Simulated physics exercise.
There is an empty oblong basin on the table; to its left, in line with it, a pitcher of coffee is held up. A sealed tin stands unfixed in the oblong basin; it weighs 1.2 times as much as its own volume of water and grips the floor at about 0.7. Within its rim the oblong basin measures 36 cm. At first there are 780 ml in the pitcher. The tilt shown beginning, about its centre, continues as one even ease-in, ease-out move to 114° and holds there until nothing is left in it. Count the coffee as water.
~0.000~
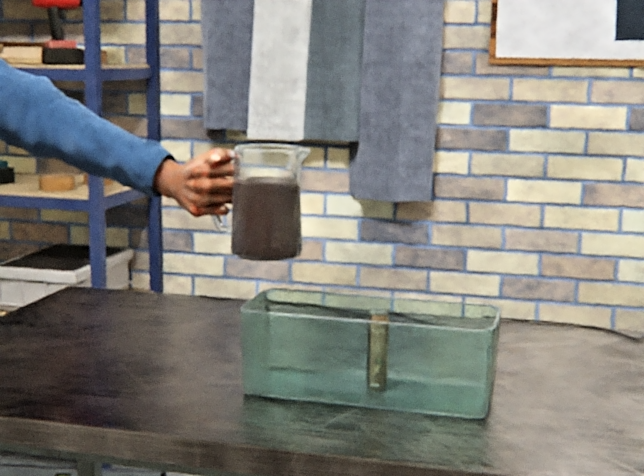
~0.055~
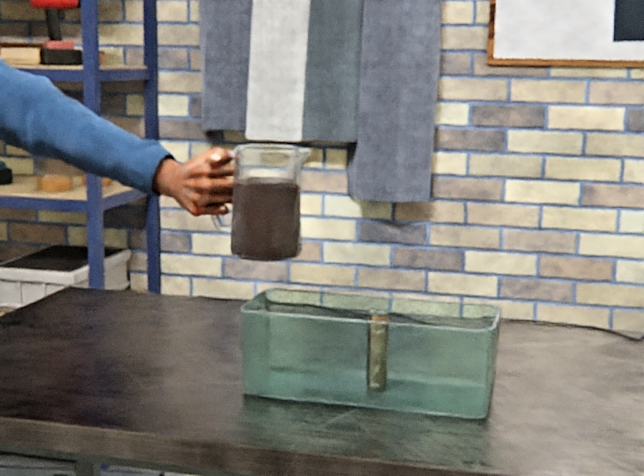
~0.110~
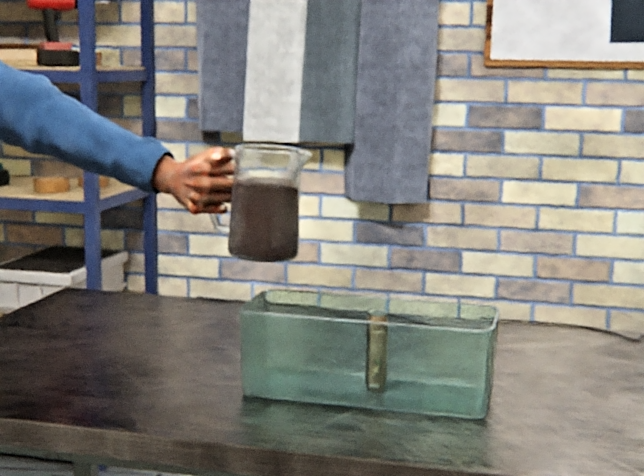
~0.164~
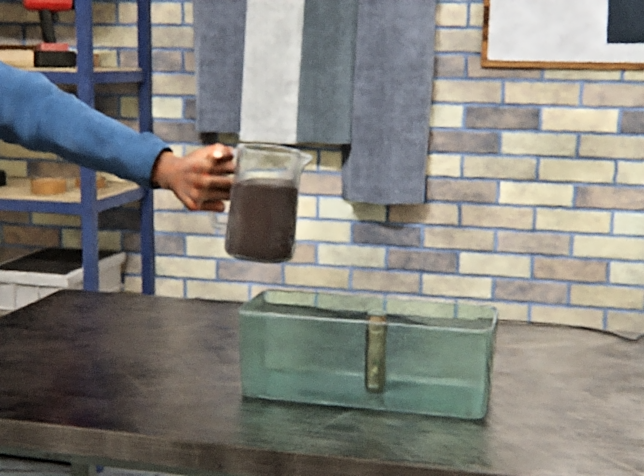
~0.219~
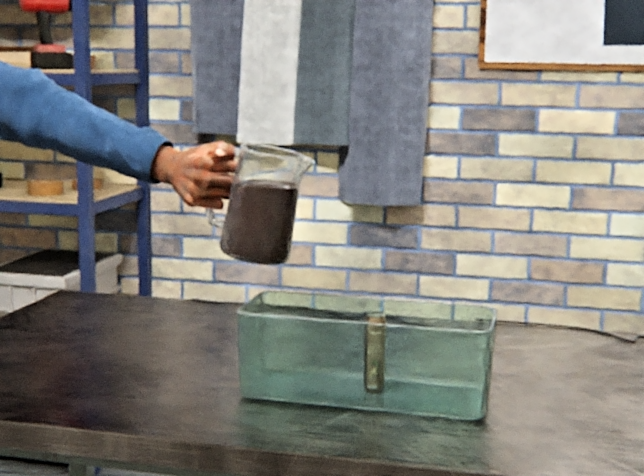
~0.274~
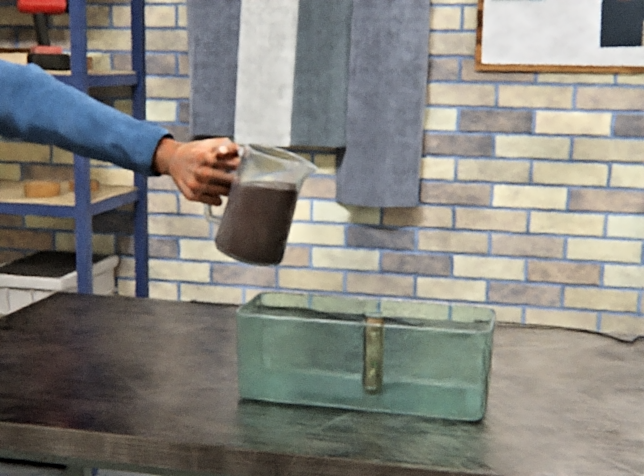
At first, a hand in a blue sleeve holds an upright glass pitcher of dark liquid above the left end of an empty, greenish glass basin on a dark table. The pitcher then leans to the right, slowly and then faster, while the basin stays still and the view drifts slightly.
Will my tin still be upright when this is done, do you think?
No, it will have gone over.
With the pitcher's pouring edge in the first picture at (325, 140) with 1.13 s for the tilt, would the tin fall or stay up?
Then the tin comes down.
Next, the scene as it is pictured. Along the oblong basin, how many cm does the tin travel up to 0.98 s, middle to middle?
About 2 cm.
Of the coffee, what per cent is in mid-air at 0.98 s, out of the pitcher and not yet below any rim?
24 per cent or so.
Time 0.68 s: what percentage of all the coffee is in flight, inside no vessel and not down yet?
Estimate: About 6 % of all of it.
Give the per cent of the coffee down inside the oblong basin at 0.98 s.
Around 36 per cent of the whole.
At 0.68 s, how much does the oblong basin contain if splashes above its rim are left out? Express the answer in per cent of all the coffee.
Some 0 per cent.
Then, 0.68 s in, the tilt is 75° and 94 per cent is still to pour; the tin stands where it began.
Then, 0.98 s in, the tilt is 109° and 40 per cent is still to pour; the tin leans 14°.
Then, 1.29 s in, the tilt is 114° and 3 per cent is still to pour; the tin lies on its side.
Then, 1.63 s in, the tilt is 114° and 0 per cent is still to pour; the tin lies on its side.
Finally, the tin lies on its side.
